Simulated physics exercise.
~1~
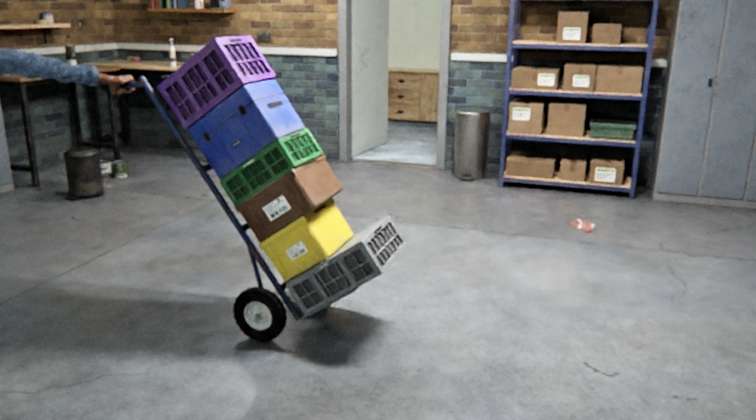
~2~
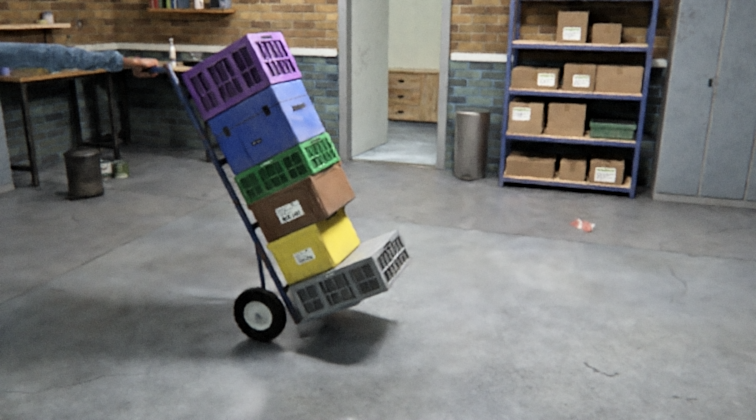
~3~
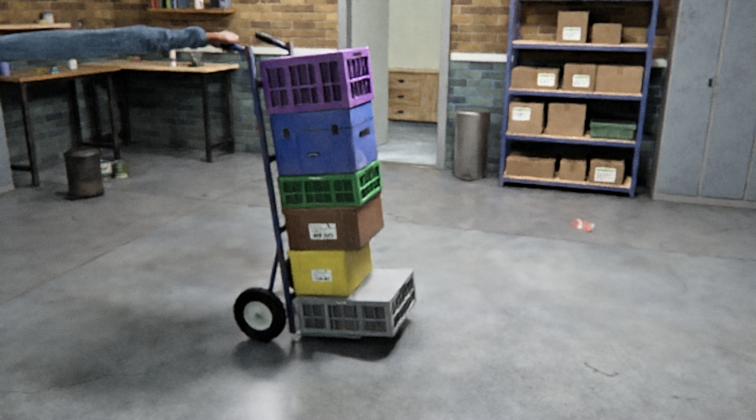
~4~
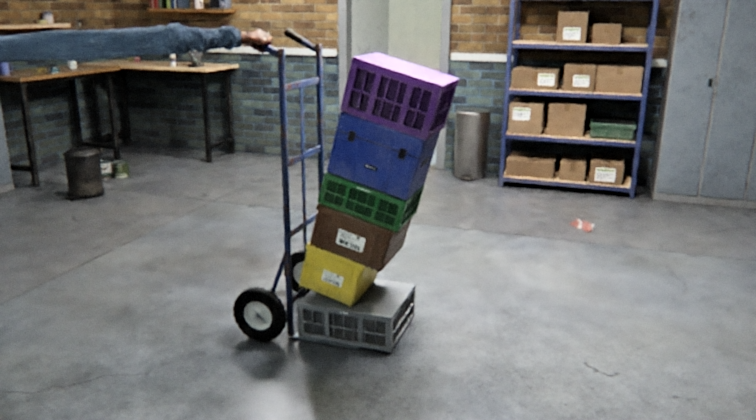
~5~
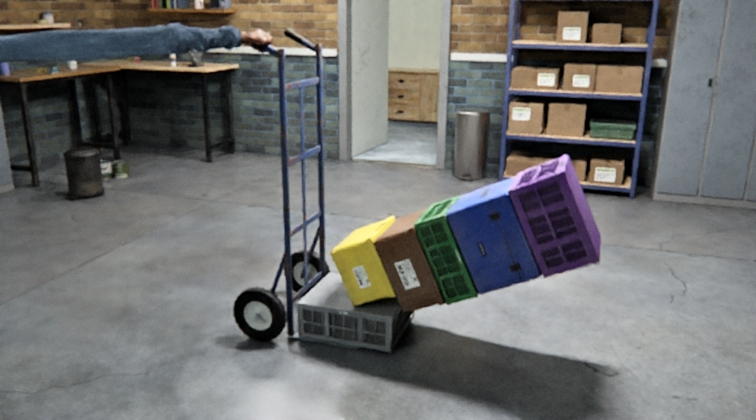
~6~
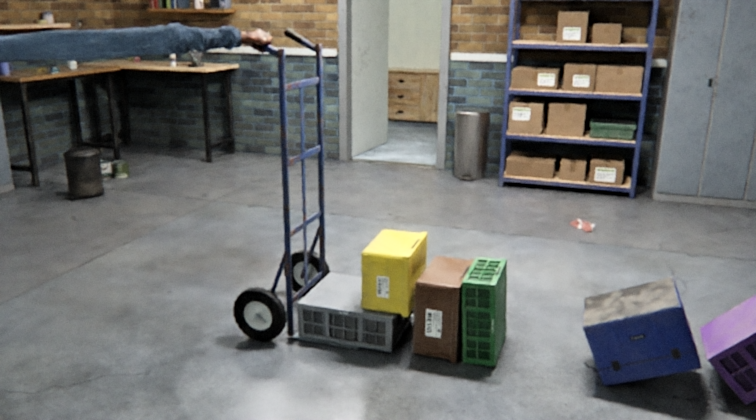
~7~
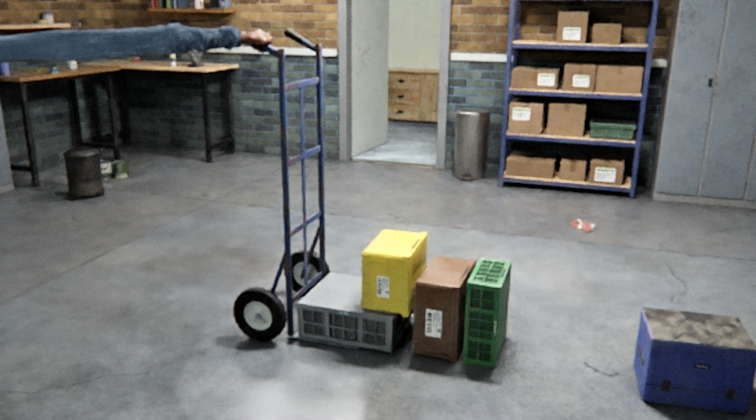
A loaded blue sack truck was swung upright by an outstretched arm, and its stack toppled right, the purple crate and blue toolbox tumbling farthest, while the green and brown boxes landed nearby and the yellow one tipped over on the grey crate.
